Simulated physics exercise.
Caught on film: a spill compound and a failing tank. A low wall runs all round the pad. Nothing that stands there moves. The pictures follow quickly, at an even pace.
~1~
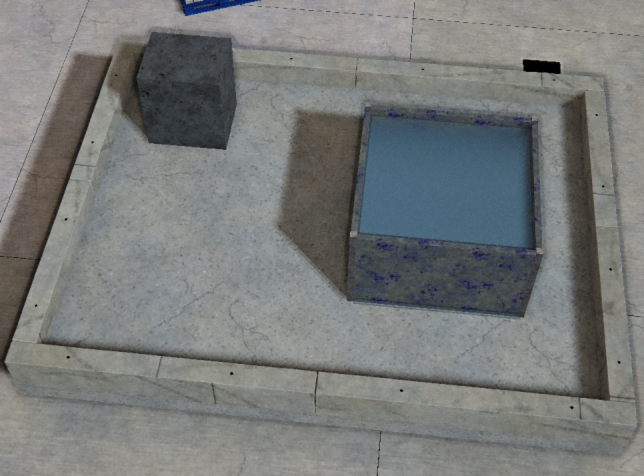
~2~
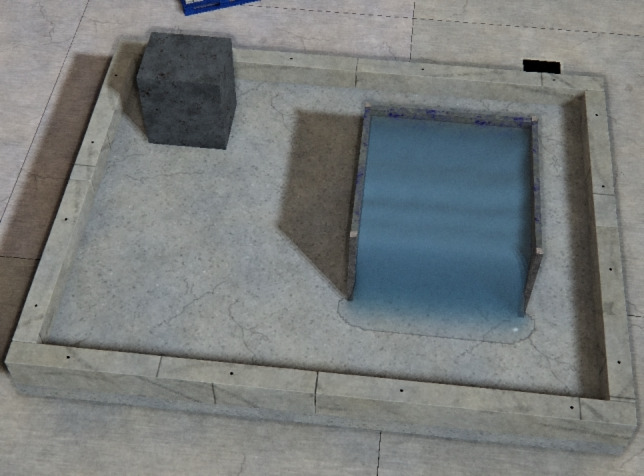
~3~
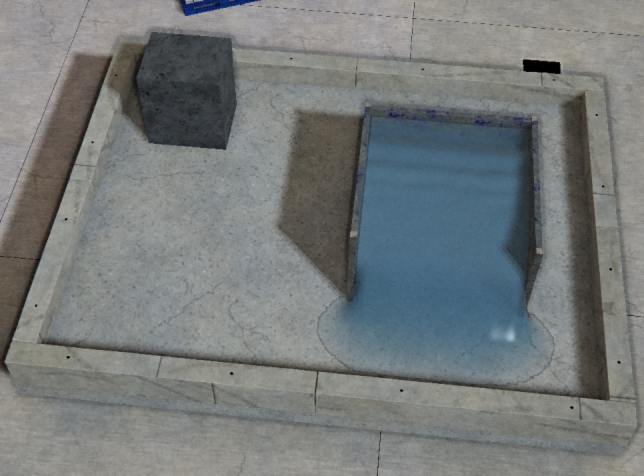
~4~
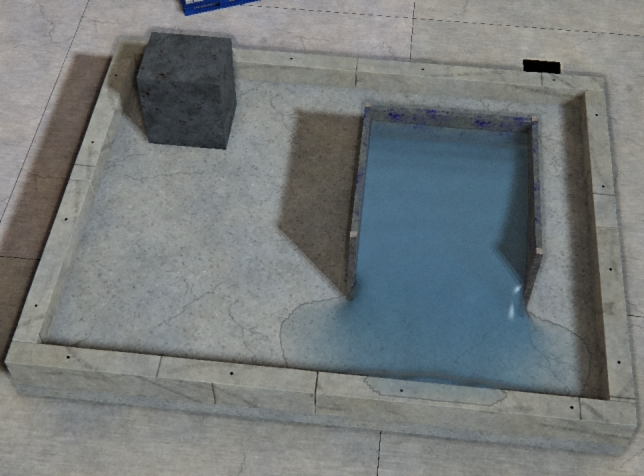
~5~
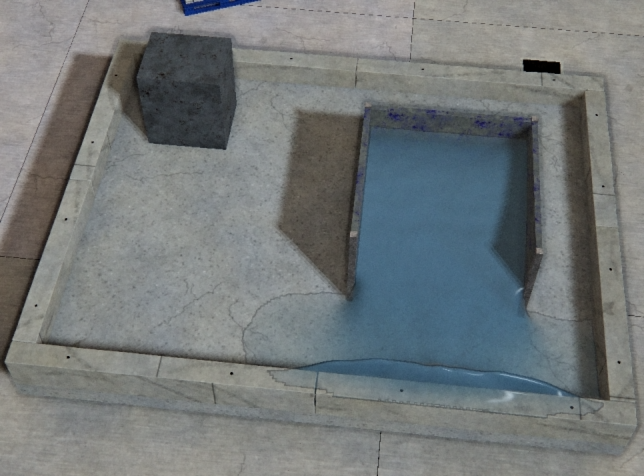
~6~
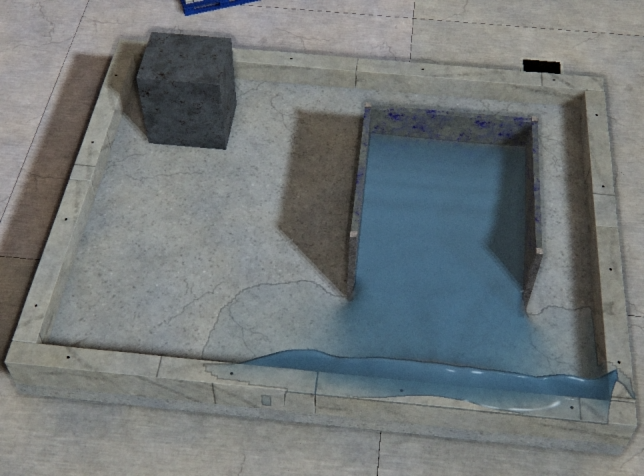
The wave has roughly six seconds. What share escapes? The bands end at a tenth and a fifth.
The share lost is above a fifth.
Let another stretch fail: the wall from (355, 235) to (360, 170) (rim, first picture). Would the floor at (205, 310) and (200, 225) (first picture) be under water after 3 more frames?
As listed: Flooded, flooded.
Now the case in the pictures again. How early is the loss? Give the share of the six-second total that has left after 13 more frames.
Roughly 95 per cent.
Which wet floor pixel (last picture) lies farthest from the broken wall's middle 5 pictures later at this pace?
Near (45, 357).
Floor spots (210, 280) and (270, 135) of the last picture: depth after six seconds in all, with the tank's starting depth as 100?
Roughly 4 and 8 per cent, in turn.
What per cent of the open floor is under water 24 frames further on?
I make it 90 per cent.
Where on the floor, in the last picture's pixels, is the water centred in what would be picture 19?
I would point to (378, 292).
A moment on, water covers 25 % of the floor; the low wall has let 9 % over.
Next, water covers 30 % of the floor; the low wall has let 18 % over.
Then, water covers 55 % of the floor; the low wall has let 30 % over.
Later, water covers 70 % of the floor; the low wall has let 31 % over.
In the end, water covers 80 % of the floor; the low wall has let 31 % over.
